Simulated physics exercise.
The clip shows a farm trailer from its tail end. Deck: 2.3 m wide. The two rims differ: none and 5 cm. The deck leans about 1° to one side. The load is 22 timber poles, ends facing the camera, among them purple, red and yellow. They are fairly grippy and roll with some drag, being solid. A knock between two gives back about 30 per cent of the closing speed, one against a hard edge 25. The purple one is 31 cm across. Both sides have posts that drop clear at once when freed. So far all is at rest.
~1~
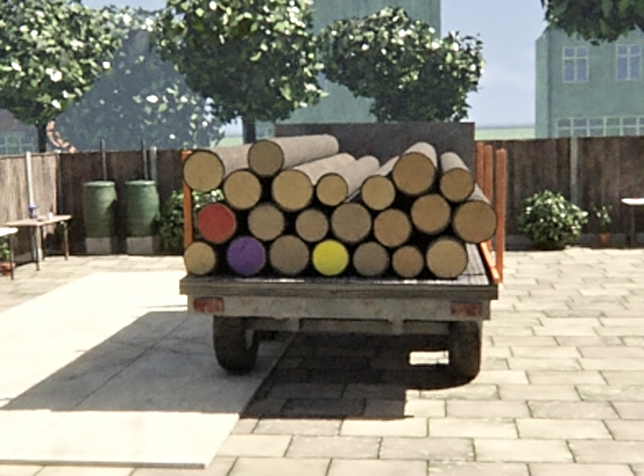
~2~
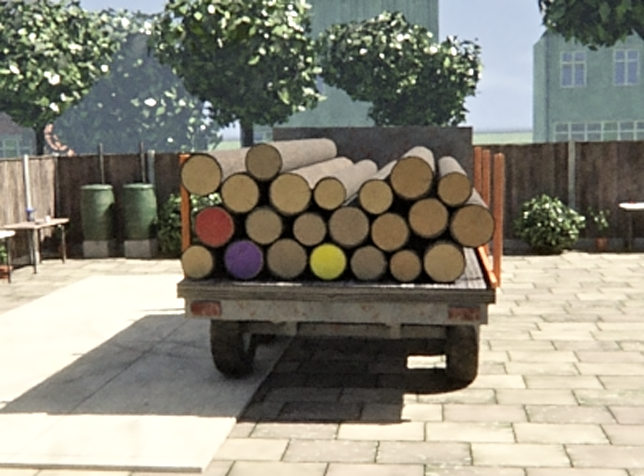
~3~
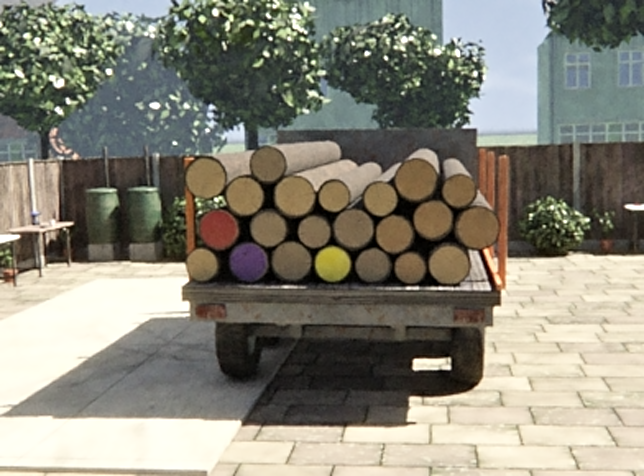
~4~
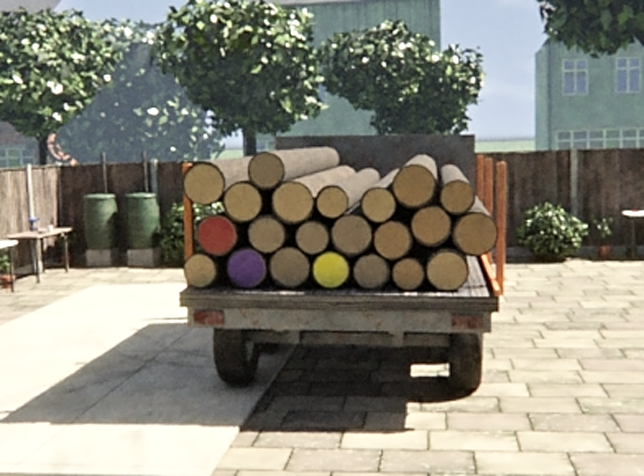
A stack of cut logs, one end painted red, one purple and one yellow, rests on the flat bed of a trailer seen from behind in a paved yard. The logs stay piled between the orange side posts throughout, with only a slight shift of the view.
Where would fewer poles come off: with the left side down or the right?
The right-hand side.
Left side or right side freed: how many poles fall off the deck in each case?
With the left 9, with the right 5.
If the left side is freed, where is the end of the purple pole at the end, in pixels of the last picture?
Around (134, 391).
With the left side gone, after 2.8 s, purple is on the deck, 25 cm from the left edge, rolling left; red is down on the left; yellow is on the deck, 110 cm from the left edge; 4 of 22 are off.
With the left side gone, finally, purple is on the ground to the left; red is on the ground to the left; yellow is on the deck, 55 cm from the left edge; 9 of 22 are off.
With the right side gone, after 1.2 s, purple is on the deck, 50 cm from the left edge; red is up on others, 25 cm from the left edge; yellow is on the deck, 115 cm from the left edge; 2 of 22 are off.
With the right side gone, finally, purple is on the deck, 50 cm from the left edge; red is up on others, 25 cm from the left edge; yellow is on the deck, 95 cm from the right edge; 5 of 22 are off.
